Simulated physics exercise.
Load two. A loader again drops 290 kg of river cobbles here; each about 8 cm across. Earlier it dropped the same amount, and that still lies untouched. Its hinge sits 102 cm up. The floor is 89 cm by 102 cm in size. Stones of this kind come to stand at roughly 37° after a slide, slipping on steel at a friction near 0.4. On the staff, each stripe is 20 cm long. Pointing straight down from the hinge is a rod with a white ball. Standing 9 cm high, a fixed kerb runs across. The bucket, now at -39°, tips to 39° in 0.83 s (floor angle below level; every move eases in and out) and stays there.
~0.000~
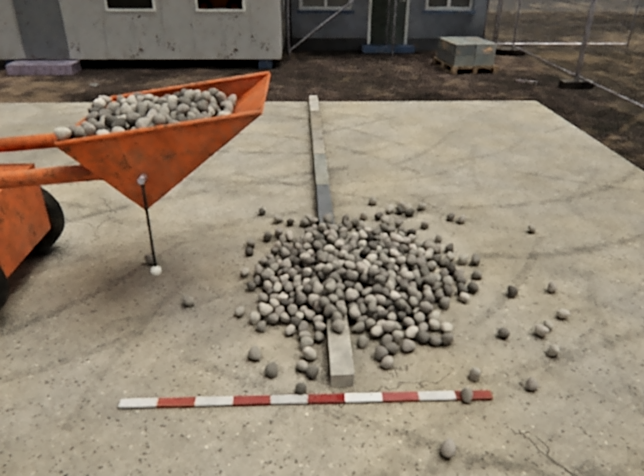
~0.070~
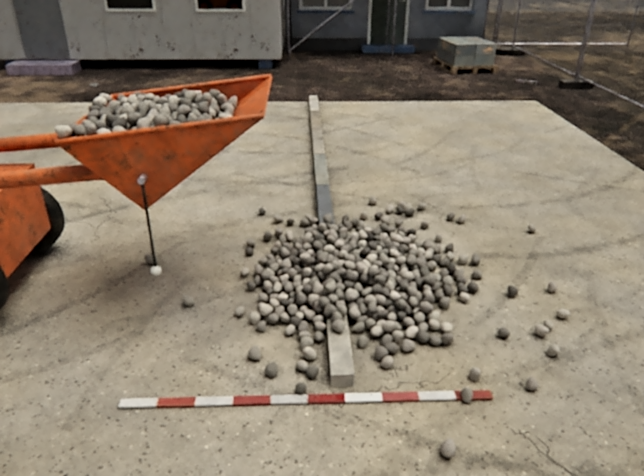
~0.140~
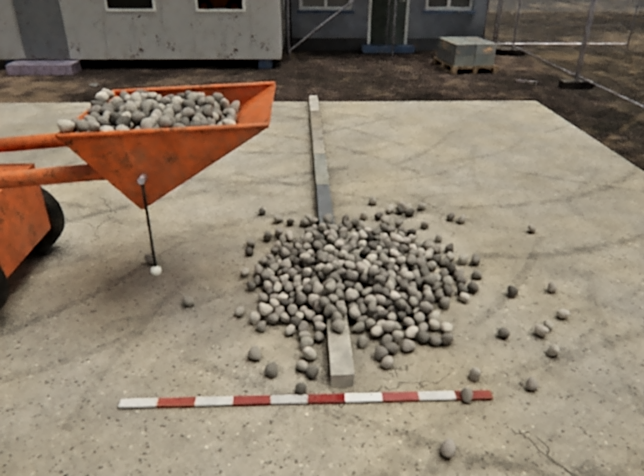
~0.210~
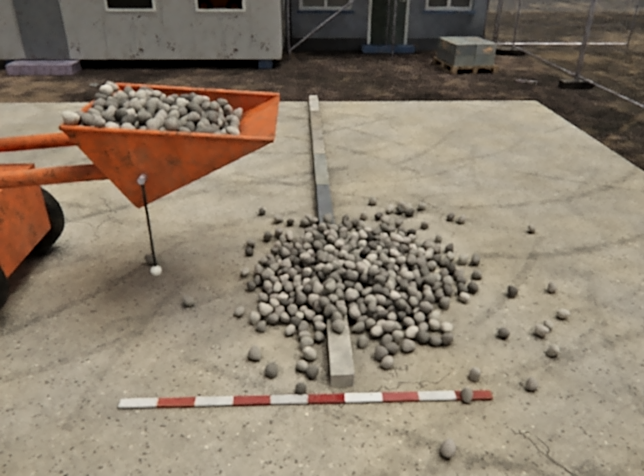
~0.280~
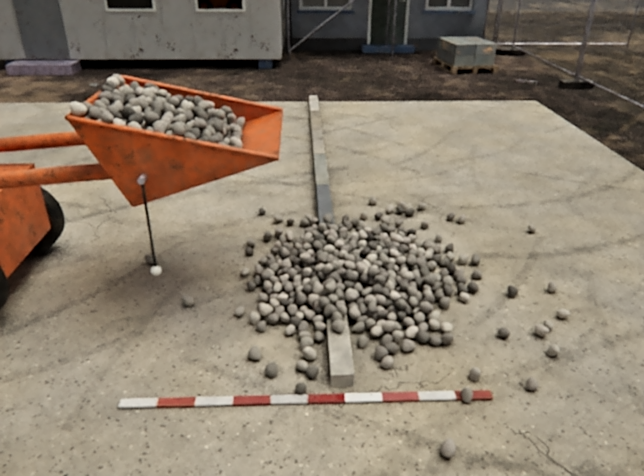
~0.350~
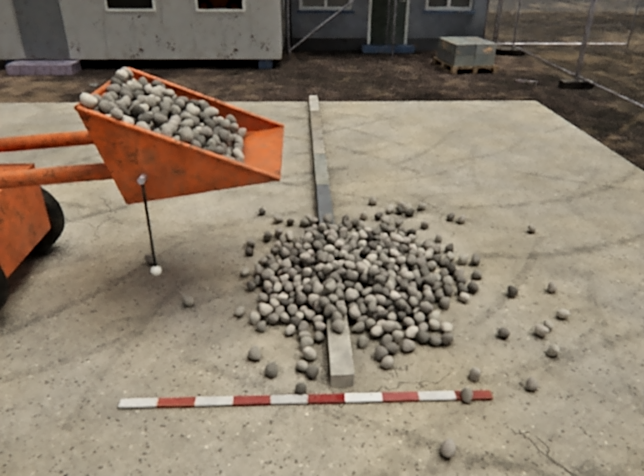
Concrete yard with an orange loader bucket of grey cobbles tilting forward, its right lip lowering beside a still heap across a kerb.
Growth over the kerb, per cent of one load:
12 percent.
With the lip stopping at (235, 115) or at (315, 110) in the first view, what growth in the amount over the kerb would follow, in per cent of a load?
The first would add some 5 per cent and the second some 55 per cent.
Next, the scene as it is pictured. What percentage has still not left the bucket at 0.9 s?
About 80 per cent is held.
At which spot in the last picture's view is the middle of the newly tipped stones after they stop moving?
Around (289, 265).
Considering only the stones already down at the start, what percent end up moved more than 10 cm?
I'd say roughly 5 per cent of them.
After 0.6 s the floor is at 27°; in per cent of one load, 100 in the bucket, 42 on this side of the kerb, 59 over the kerb; the foremost stones are at (530, 287).
After 0.9 s the floor is at 39°; in per cent of one load, 78 in the bucket, 64 on this side of the kerb, 59 over the kerb; the foremost stones are at (530, 287).
After 1.3 s the floor is at 39°; in per cent of one load, 19 in the bucket, 120 on this side of the kerb, 61 over the kerb; the foremost stones are at (530, 287).
After 3.7 s the floor is at 39°; in per cent of one load, 0 in the bucket, 130 on this side of the kerb, 70 over the kerb; the foremost stones are at (530, 287). Net gain over the kerb, 12.
